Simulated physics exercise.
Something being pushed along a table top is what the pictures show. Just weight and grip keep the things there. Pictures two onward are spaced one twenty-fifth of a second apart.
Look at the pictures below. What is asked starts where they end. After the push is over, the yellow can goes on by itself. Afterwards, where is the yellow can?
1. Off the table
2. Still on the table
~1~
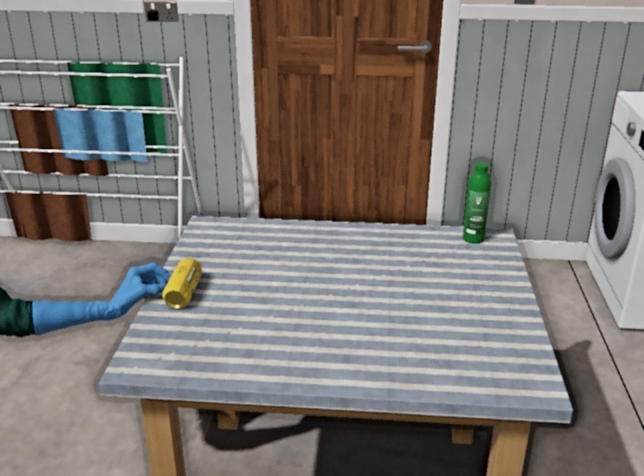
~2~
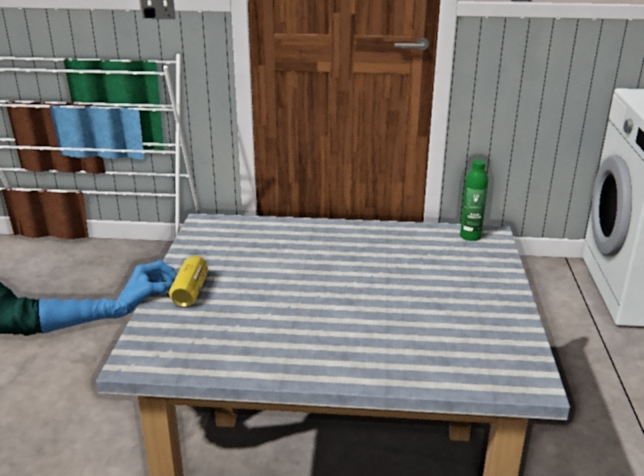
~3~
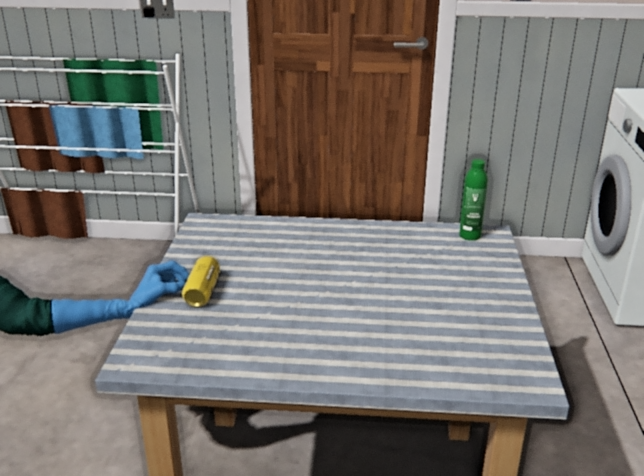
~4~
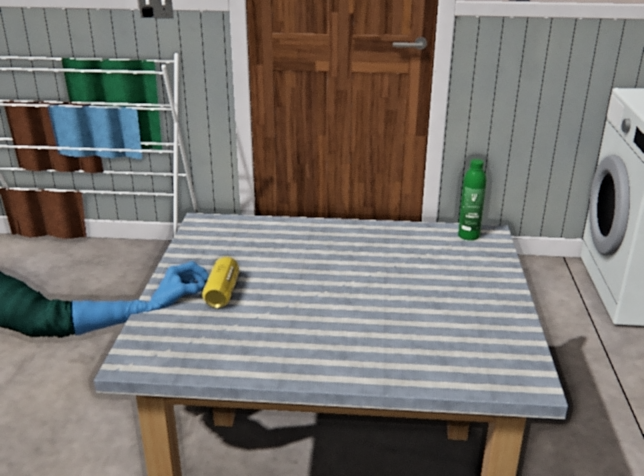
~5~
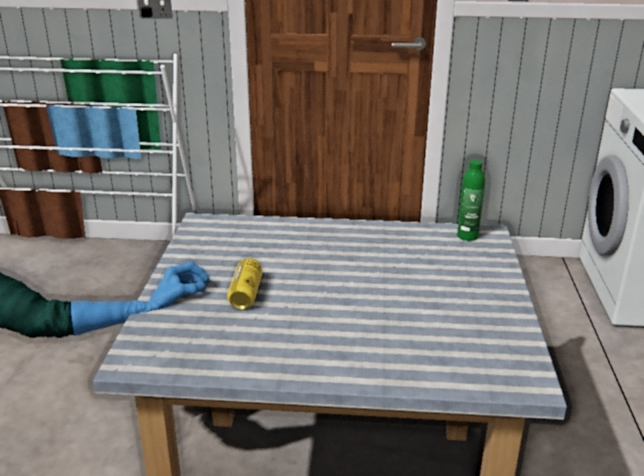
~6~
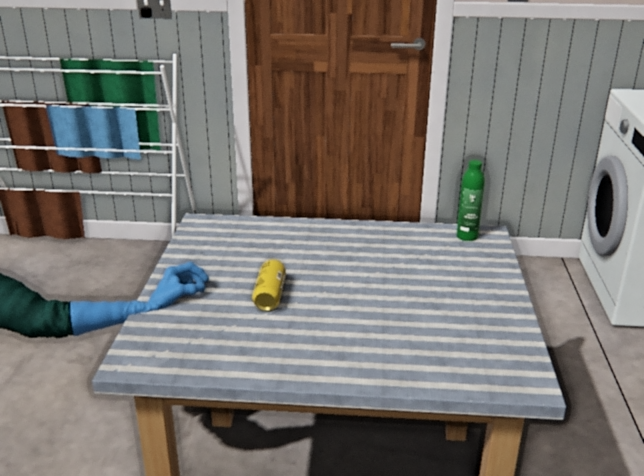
1, off the table.
Then, 0.20 s on from there, yellow can shifted well along near (393, 290).
Then, 0.40 s on from there, yellow can shifted well along near (513, 295).
Then, 0.70 s on from there, yellow can now off the table.
Then, 0.90 s on from there, things are still on the move.
In the end, off the table, yellow can.
